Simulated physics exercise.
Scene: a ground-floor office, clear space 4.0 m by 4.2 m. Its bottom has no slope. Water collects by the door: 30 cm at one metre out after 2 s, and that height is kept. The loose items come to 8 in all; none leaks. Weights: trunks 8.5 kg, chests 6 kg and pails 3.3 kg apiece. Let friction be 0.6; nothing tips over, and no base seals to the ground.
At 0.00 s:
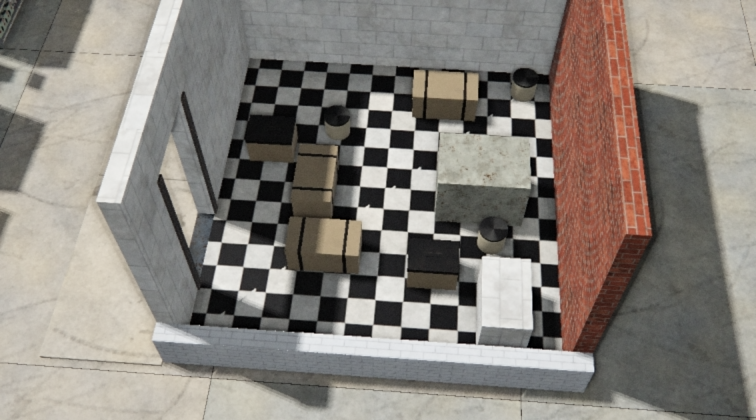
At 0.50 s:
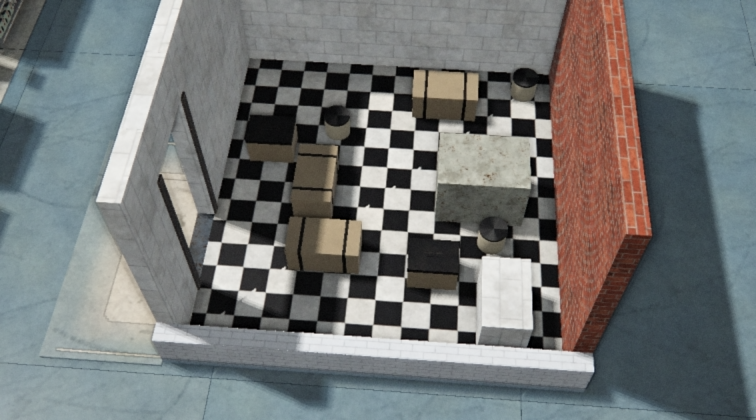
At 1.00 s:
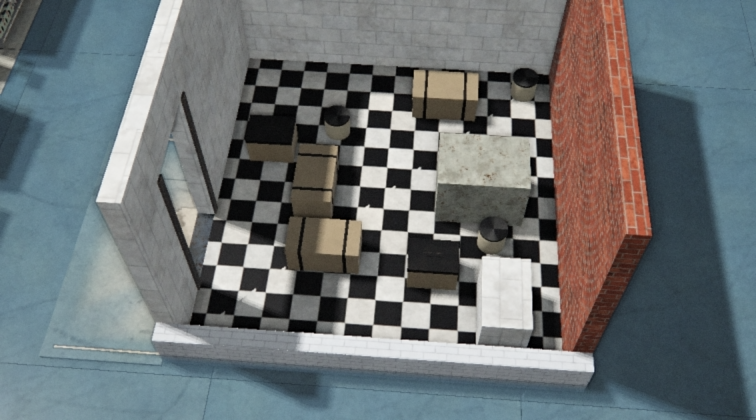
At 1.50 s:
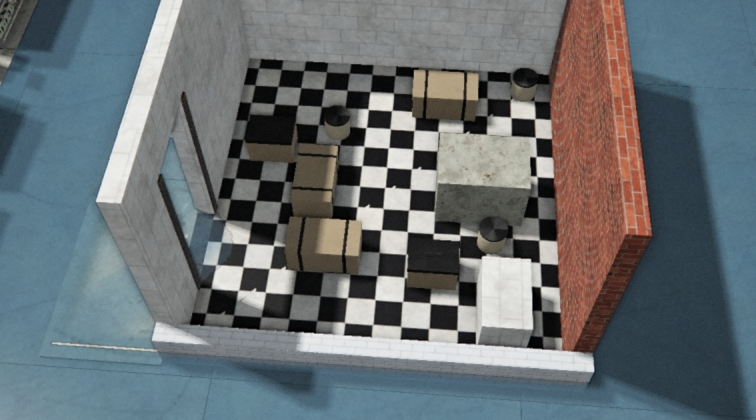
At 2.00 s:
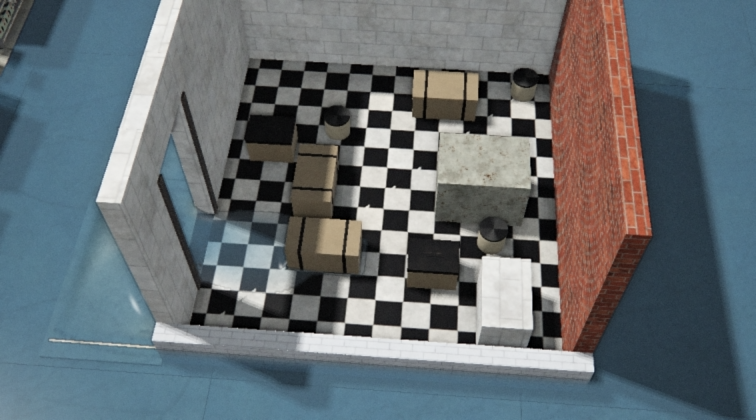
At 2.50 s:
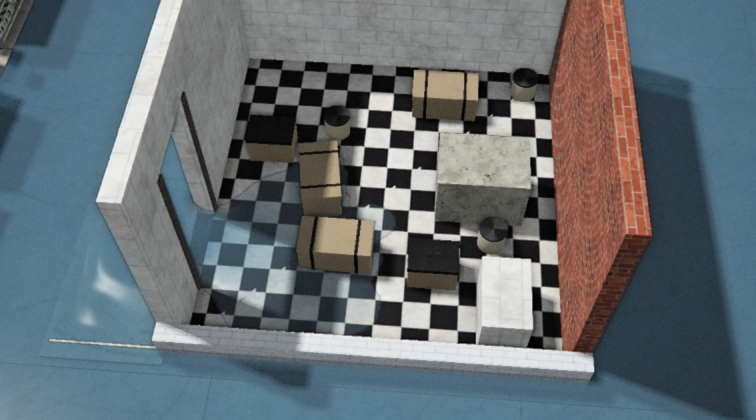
Blue water surrounding a roofless checker-floored room, then spreading in through the left doorway and slightly shifting two strapped tan boxes.
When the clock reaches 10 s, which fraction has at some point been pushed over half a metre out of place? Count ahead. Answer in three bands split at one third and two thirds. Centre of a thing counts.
One third to two thirds.
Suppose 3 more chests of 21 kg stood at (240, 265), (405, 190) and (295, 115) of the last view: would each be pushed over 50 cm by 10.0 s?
Well, it goes above, above, below.
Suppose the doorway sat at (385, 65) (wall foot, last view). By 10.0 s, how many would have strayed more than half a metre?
Then 7 of them would.
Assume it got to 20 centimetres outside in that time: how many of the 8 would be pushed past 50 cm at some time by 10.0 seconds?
Under that setup the answer is 4.
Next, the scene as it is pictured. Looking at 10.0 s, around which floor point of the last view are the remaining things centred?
Somewhere near (438, 157).
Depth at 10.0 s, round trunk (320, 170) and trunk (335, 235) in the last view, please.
About 12 and 9 cm.
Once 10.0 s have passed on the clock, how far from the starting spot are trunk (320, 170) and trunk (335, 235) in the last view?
Shifts: 250 cm / 250 cm.
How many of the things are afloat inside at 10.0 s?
At that time the total is 8.
After 3.5 s 2 of 8 are over 50 cm from their spots; 1 afloat.
After 4.5 s 4 of 8 are over 50 cm from their spots; 4 afloat.
After 7.0 s 5 of 8 are over 50 cm from their spots; 6 afloat.
After 10.0 s 5 of 8 are over 50 cm from their spots, and 5 have been at some point; 8 afloat.
